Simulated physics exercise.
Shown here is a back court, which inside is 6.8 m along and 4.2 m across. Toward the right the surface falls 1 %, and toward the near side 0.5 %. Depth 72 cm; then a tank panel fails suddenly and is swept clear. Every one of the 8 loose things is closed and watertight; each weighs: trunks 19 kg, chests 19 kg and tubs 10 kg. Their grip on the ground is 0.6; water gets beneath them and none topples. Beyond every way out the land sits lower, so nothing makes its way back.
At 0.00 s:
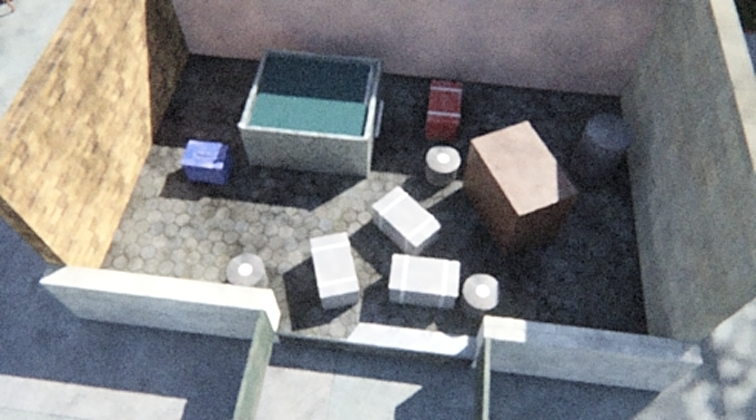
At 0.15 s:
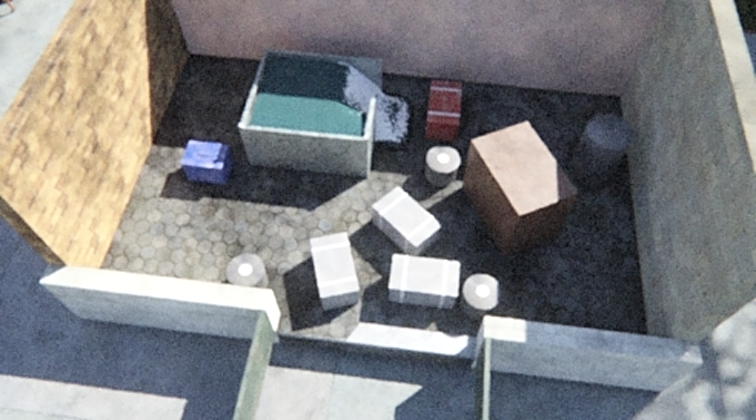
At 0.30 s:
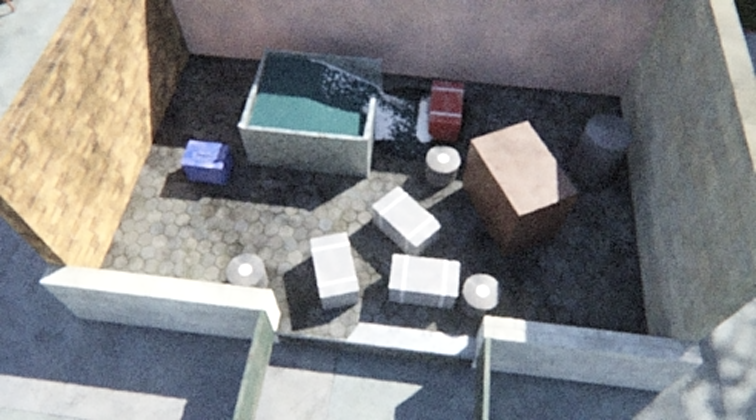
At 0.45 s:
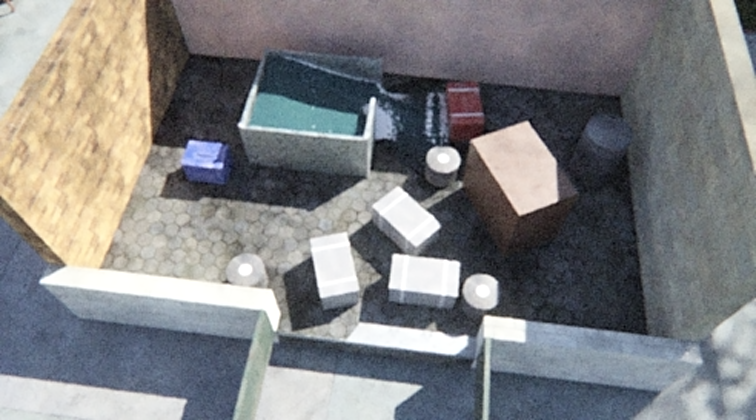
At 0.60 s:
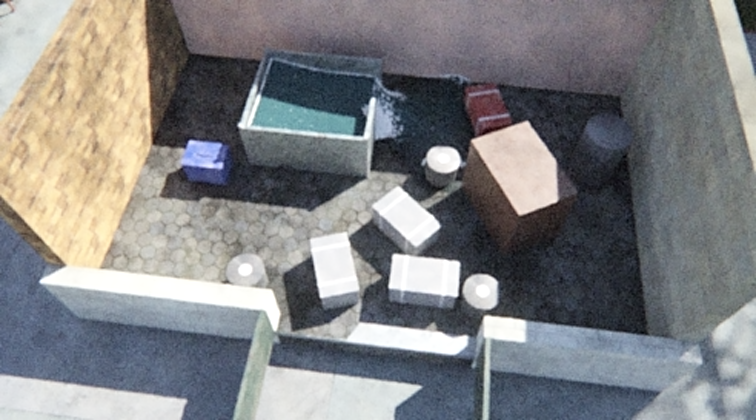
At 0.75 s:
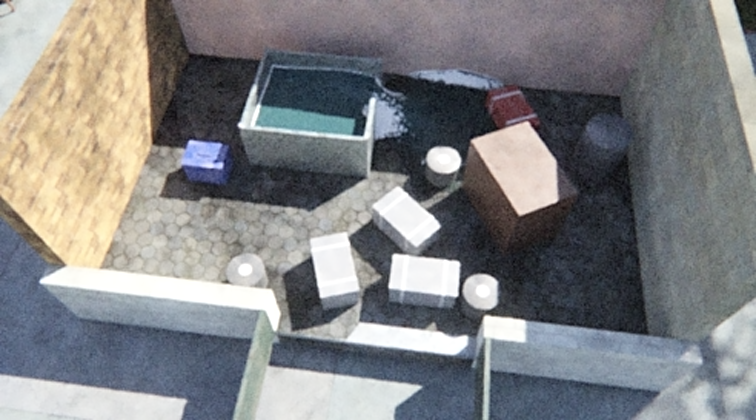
Walled court with a tank releasing water through its right side, the flow spreading and pushing a red trunk rightward along the back wall.
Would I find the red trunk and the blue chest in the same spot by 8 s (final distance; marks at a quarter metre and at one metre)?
At the end, the red trunk is likely to be swept off; the blue chest is likely to keep to its spot.
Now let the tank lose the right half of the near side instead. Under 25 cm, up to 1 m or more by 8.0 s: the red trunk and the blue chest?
Then the red trunk remains roughly in place and the blue chest remains roughly in place.
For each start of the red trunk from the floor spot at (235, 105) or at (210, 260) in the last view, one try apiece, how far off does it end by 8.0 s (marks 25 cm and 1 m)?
I'd expect that it remains where it was first and remains where it was second.
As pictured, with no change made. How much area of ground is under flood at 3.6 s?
Somewhere around 15 m2, roughly.
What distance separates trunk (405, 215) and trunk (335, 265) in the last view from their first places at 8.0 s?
Taking them in turn, the shifts are 80 cm and 30 cm.
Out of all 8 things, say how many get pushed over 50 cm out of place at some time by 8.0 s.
My count gives 5.
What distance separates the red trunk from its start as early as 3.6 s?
About 250 cm.
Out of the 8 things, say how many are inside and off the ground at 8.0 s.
I'd say 3 of them.
After 1.6 s the red trunk is near (620, 98), 2.5 m from its start, afloat; the blue chest is near (205, 154), 0.0 m from its start, aground; 0 of 8 are out; 1 afloat.
After 3.6 s the red trunk is near (616, 107), 2.4 m from its start, afloat; the blue chest is near (205, 154), 0.0 m from its start, aground; 0 of 8 are out; 1 afloat.
After 5.6 s the red trunk is near (620, 115), 2.5 m from its start, afloat; the blue chest is near (205, 154), 0.0 m from its start, aground; 0 of 8 are out; 2 afloat.
After 8.0 s the red trunk is near (619, 116), 2.5 m from its start, afloat; the blue chest is near (205, 154), 0.0 m from its start, aground; 0 of 8 are out; 3 afloat.
